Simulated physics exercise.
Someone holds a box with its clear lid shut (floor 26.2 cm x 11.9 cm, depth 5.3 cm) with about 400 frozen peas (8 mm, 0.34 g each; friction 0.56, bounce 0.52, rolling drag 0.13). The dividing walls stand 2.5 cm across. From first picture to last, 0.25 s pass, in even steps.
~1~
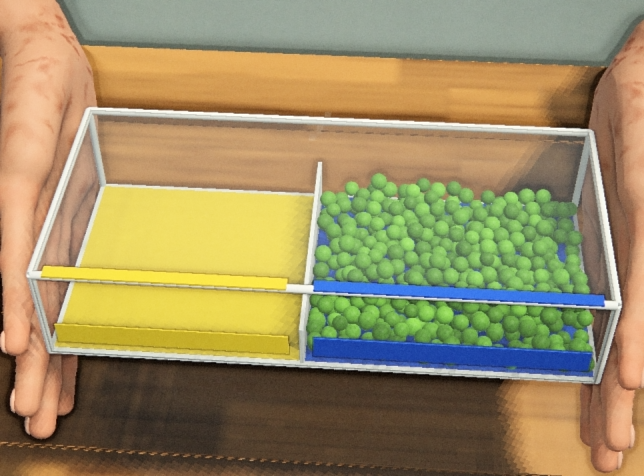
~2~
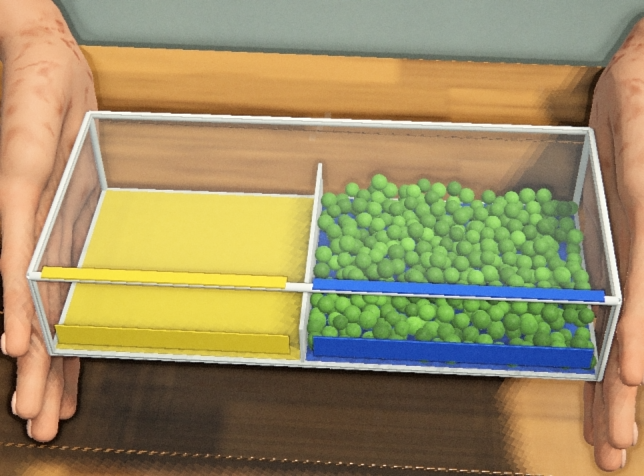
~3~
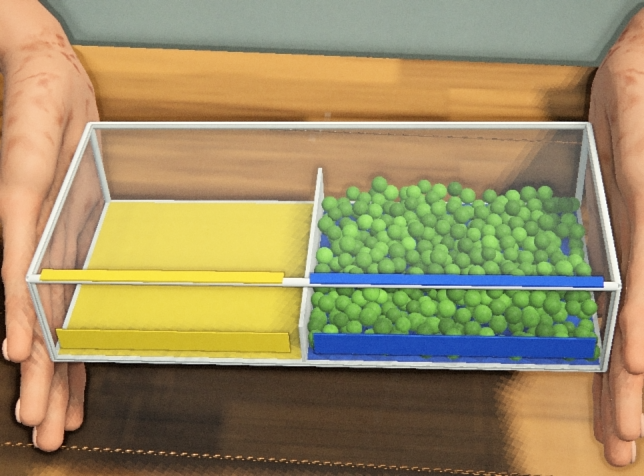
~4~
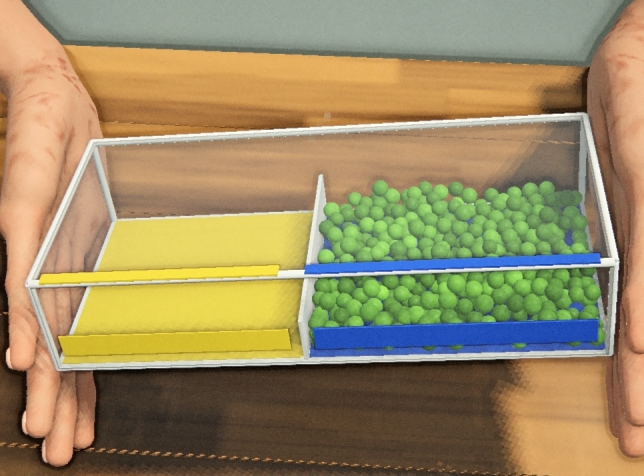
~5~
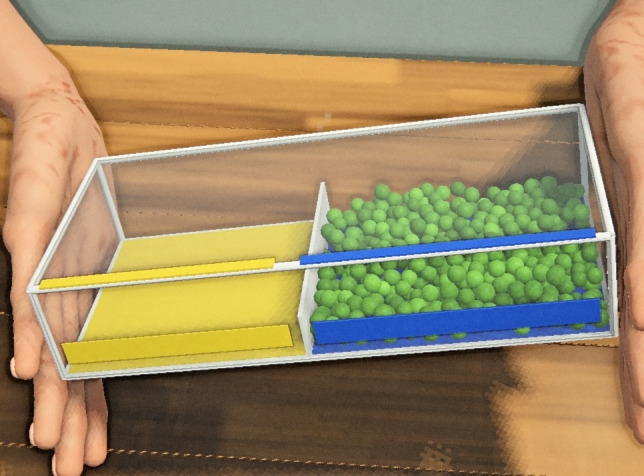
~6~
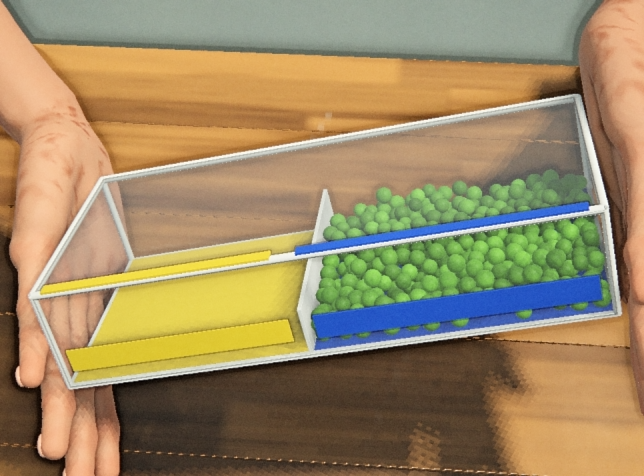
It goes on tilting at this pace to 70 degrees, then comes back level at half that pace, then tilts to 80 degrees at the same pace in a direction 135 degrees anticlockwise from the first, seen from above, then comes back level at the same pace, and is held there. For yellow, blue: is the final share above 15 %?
Yellow: Over, blue: Over.
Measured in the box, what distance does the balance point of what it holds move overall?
Some 4.5 cm.
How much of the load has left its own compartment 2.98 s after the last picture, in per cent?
About 20 per cent.
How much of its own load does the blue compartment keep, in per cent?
Roughly 80 per cent.
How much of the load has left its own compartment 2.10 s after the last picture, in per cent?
Some 20 per cent.
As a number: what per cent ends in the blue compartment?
Roughly 75 per cent.
Then, 1.14 s after the last picture, tilt 40 degrees; yellow 20 %, blue 80 %; middle of all pieces near (370, 242).
Then, 2.10 s after the last picture, tilt 11 degrees; yellow 20 %, blue 80 %; middle of all pieces near (357, 221).
Then, 2.98 s after the last picture, tilt 67 degrees; yellow 20 %, blue 80 %; middle of all pieces near (374, 281).
Then, 3.81 s after the last picture, tilt 0 degrees; yellow 25 %, blue 75 %; middle of all pieces near (372, 304).
In the end, yellow 25 %, blue 75 %.
